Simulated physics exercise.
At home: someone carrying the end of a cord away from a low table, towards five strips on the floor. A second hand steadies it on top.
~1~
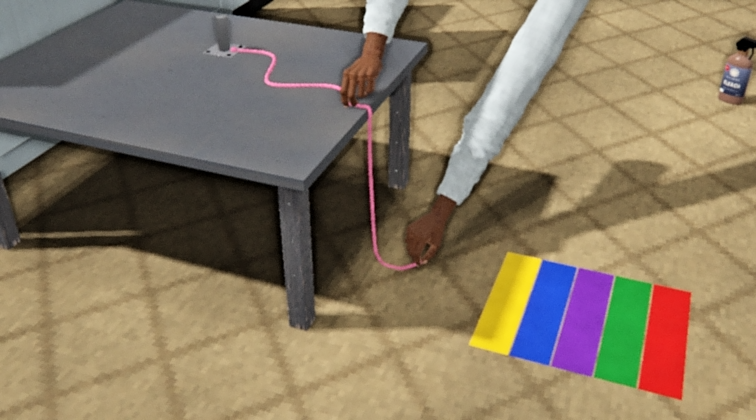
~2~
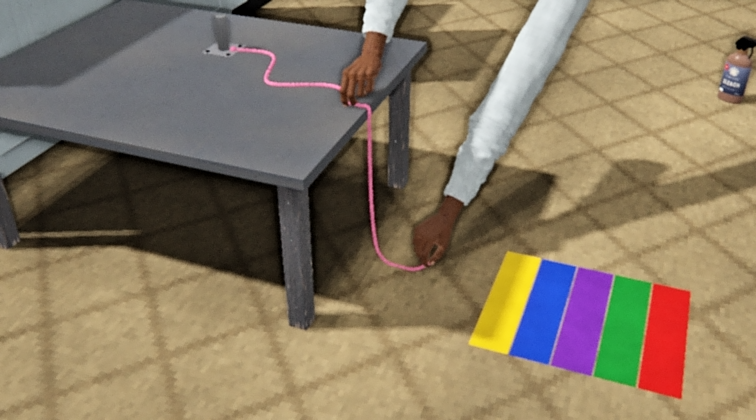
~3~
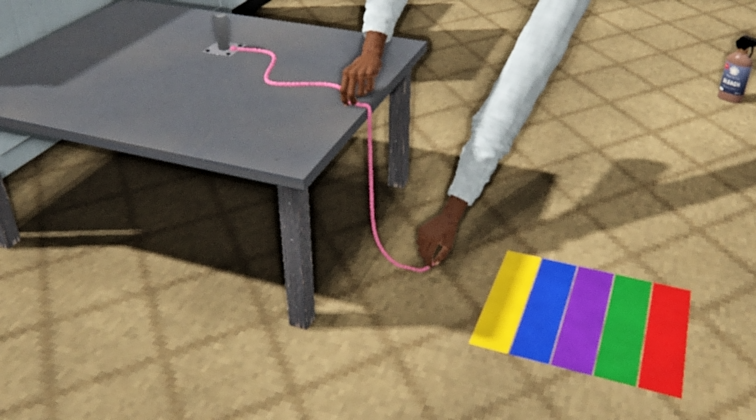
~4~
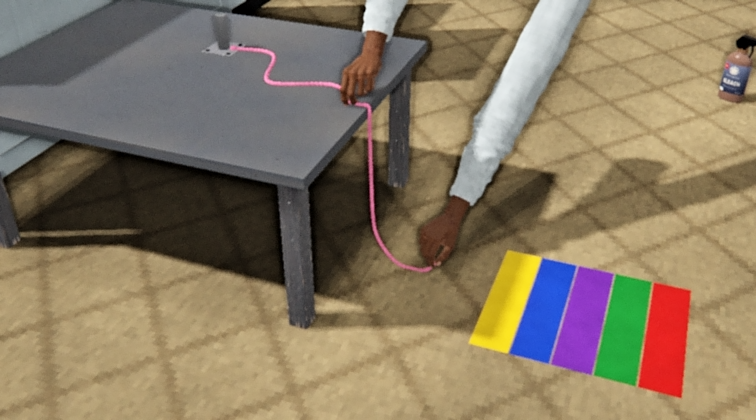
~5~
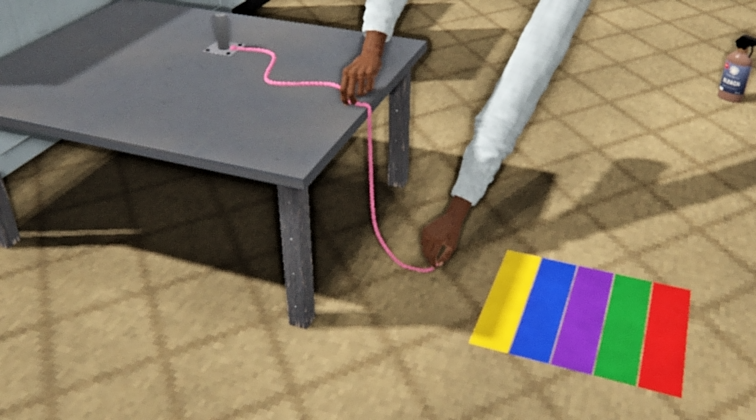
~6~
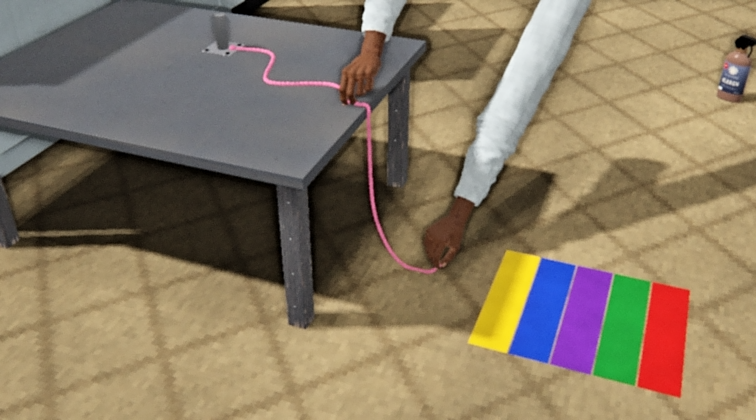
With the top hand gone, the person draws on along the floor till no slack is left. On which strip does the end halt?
It gets as far as the purple strip.
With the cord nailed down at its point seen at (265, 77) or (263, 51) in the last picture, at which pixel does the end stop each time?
About (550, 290) and (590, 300).
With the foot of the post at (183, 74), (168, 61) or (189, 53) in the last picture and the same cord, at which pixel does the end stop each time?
Try by try, around (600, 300), (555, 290) and (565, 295).
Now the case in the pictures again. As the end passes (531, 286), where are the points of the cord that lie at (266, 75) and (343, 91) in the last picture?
Near (301, 74) and (377, 108).
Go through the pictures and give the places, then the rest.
In the first picture, end (421, 262); yellow (495, 331); blue (535, 341); purple (576, 351); green (619, 362); red (662, 373).
In the second picture, end (428, 263); cord through (265, 52) (266, 78) (332, 86) (369, 117) (371, 187) (376, 246).
In the third picture, end (433, 264).
In the fourth picture, end (435, 264); cord through (265, 52) (266, 77) (332, 85) (369, 116) (371, 186) (382, 246).
In the fifth picture, end (437, 264).
In the sixth picture, end (440, 265); cord through (264, 51) (265, 77) (331, 85) (368, 116) (371, 186) (388, 247).
Soon after, end near (531, 286); over blue.
After that, end near (571, 295); over purple.
At the stop, end near (593, 300); over purple. The purple one.
